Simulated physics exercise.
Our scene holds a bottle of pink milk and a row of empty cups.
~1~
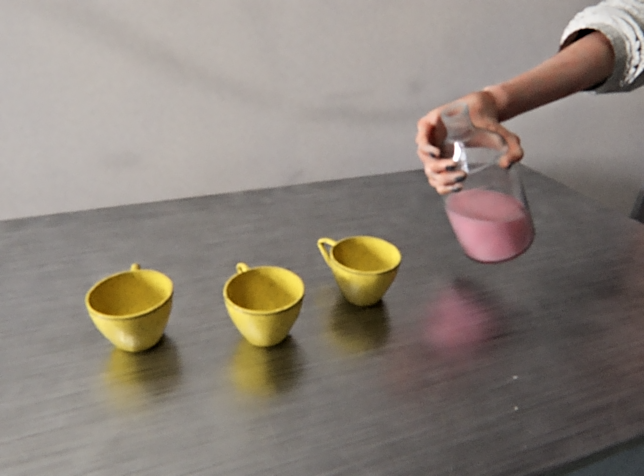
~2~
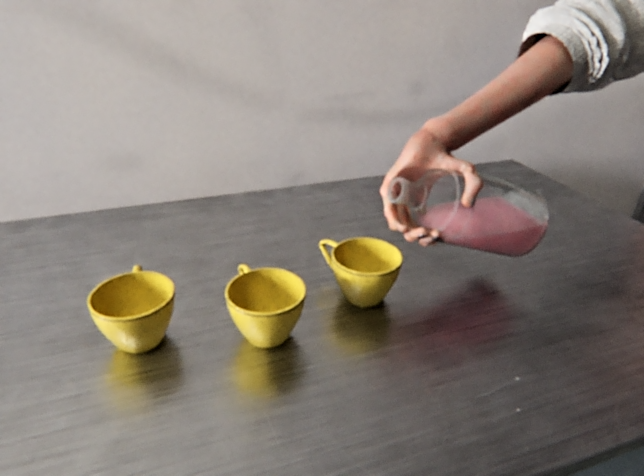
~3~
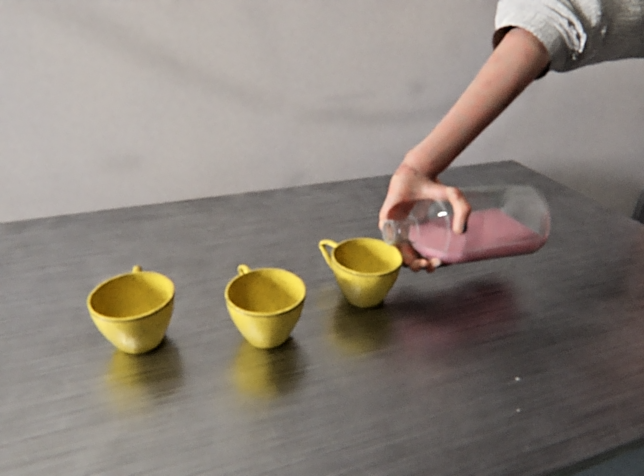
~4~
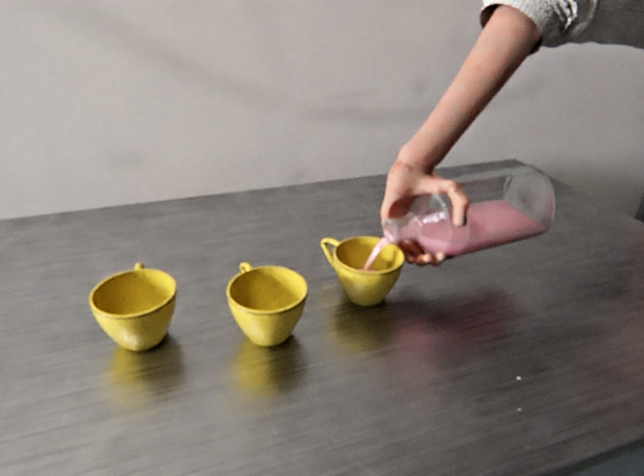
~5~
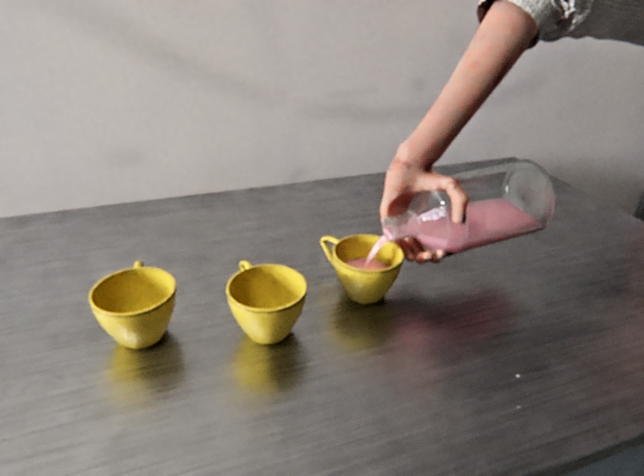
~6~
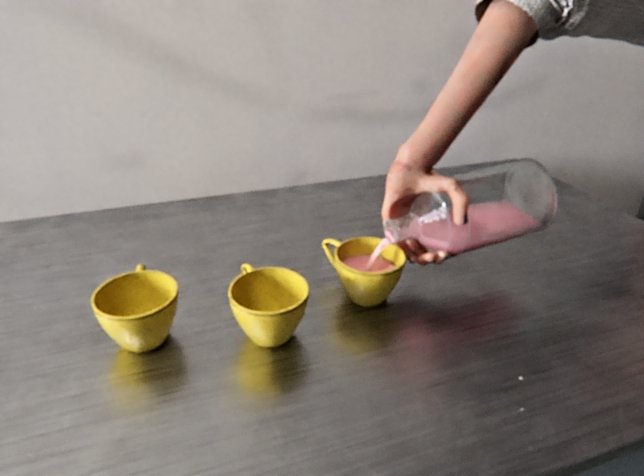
A hand lifts and tilts a bottle, pouring pink milk into the rightmost yellow cup.
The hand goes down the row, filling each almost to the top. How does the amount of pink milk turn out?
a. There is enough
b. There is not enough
The answer is b.
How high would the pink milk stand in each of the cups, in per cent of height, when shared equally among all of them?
Shared level: Approx. 70 per cent.
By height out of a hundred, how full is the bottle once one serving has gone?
Roughly 15 %.
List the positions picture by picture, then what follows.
The first picture shows the hand lifts the bottle; bottle (477, 178) tipped 30° with all of its load; three cups, the last at (135, 313).
In the second picture, the bottle is brought over; bottle (459, 207) tipped 70° with all of its load; the first is empty.
In the third picture, the bottle is brought over; bottle (457, 225) tipped 85° with all of its load; three cups, the last at (136, 315).
In the fourth picture, a stream runs into the first cup; bottle (460, 216) tipped 95° with nearly all of its load; the first is about a quarter full.
In the fifth picture, a stream runs into the first cup; bottle (459, 213) tipped 95° with about three quarters of its load; three cups, the last at (138, 310).
In the sixth picture, a stream runs into the first cup; bottle (461, 213) tipped 95° with about three quarters of its load; the first is about two thirds full.
Soon after, the first is about three quarters full.
Later, the first is done and the bottle has about half of its load.
In the end, the bottle is empty with two filled and the next at only drops of a serving.
